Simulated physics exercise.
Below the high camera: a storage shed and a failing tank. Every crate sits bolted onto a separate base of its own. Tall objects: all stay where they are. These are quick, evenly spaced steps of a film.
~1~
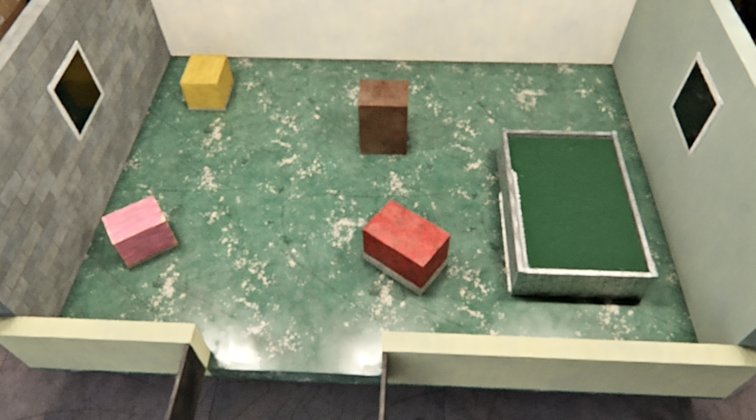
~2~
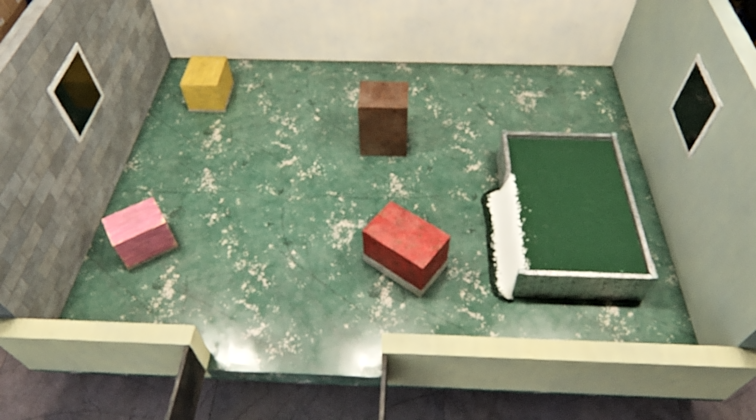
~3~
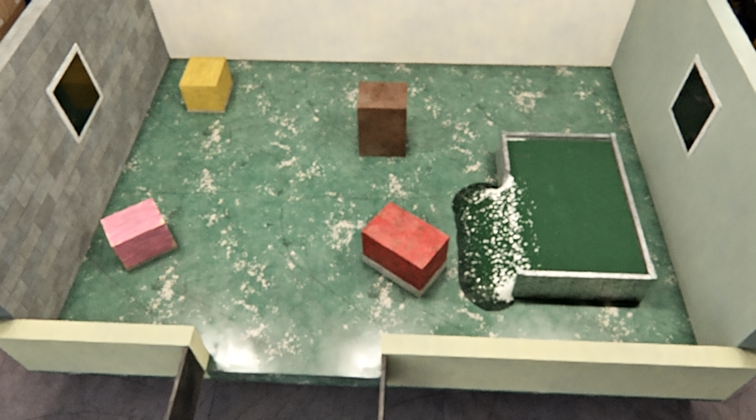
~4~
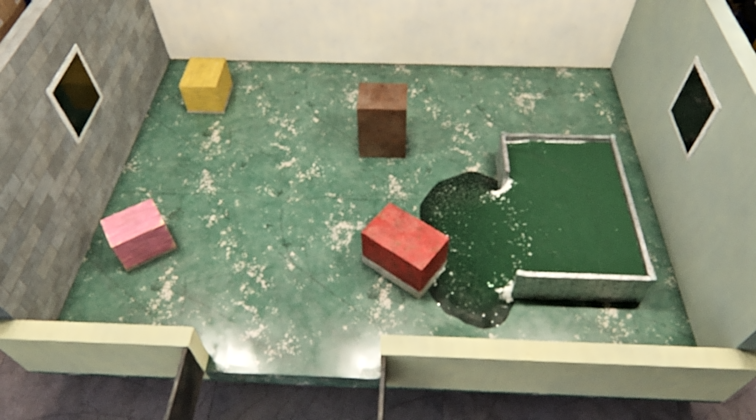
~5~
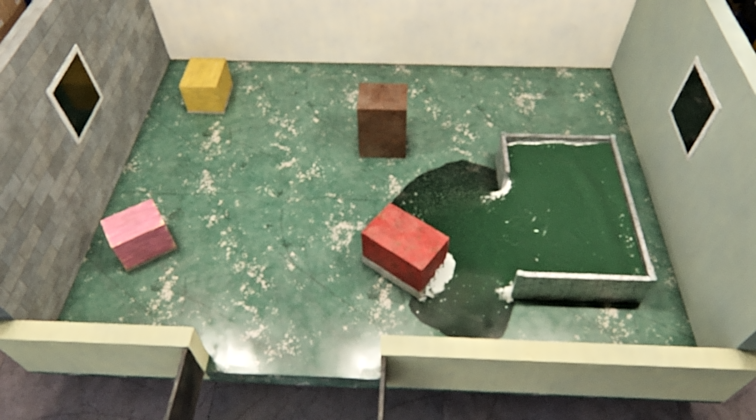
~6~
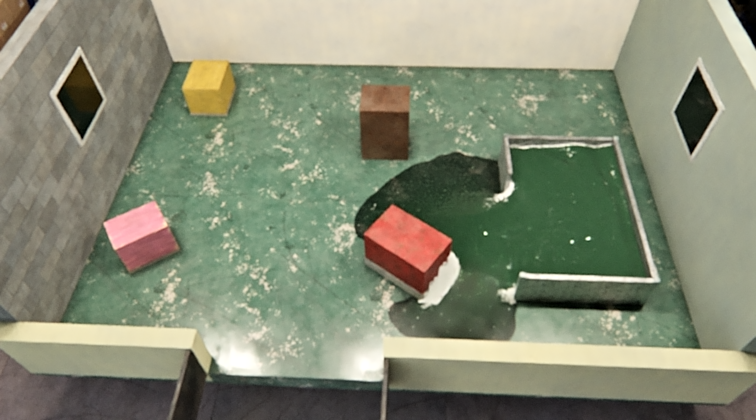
Dark green water pouring from a gap in the tank's left side, spreading left across the floor and around the red block.
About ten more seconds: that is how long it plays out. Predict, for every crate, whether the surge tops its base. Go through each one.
At the end, the red crate comes through with water on it. The pink crate comes through with water on it. The yellow crate comes through with water on it.
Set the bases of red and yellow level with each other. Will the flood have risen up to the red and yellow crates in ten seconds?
Red crate: Flooded; yellow crate: Untouched.
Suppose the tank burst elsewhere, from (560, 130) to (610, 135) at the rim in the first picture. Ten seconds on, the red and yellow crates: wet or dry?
Log: Red crate stays clear; yellow crate is doused.
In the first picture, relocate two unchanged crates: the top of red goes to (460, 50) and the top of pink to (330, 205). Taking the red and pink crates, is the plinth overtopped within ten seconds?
Red crate: Is missed. Pink crate: Is overtopped.
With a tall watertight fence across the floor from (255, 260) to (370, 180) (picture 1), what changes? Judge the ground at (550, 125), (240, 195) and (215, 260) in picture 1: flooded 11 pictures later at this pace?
As listed: No water, dry, clear.
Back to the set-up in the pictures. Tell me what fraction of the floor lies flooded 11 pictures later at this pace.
Roughly 35 percent, I'd say.
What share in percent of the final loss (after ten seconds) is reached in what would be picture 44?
I'd put it at 70 per cent.
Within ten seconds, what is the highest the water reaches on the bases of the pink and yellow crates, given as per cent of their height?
Near 180 and 300 in a hundred.
A moment on, water covers 20 % of the floor; the red crate water round its plinth, the pink crate not reached, the yellow crate not reached.
Next, water covers 35 % of the floor; the red crate water round its plinth, the pink crate water round its plinth, the yellow crate not reached.
Then, water covers 65 % of the floor; the red crate water round its plinth, the pink crate water round its plinth, the yellow crate water round its plinth.
Later, water covers 80 % of the floor; the red crate water round its plinth, the pink crate water round its plinth, the yellow crate water round its plinth.
In the end, water covers 95 % of the floor; the red crate was topped, the pink crate was topped, the yellow crate was topped.
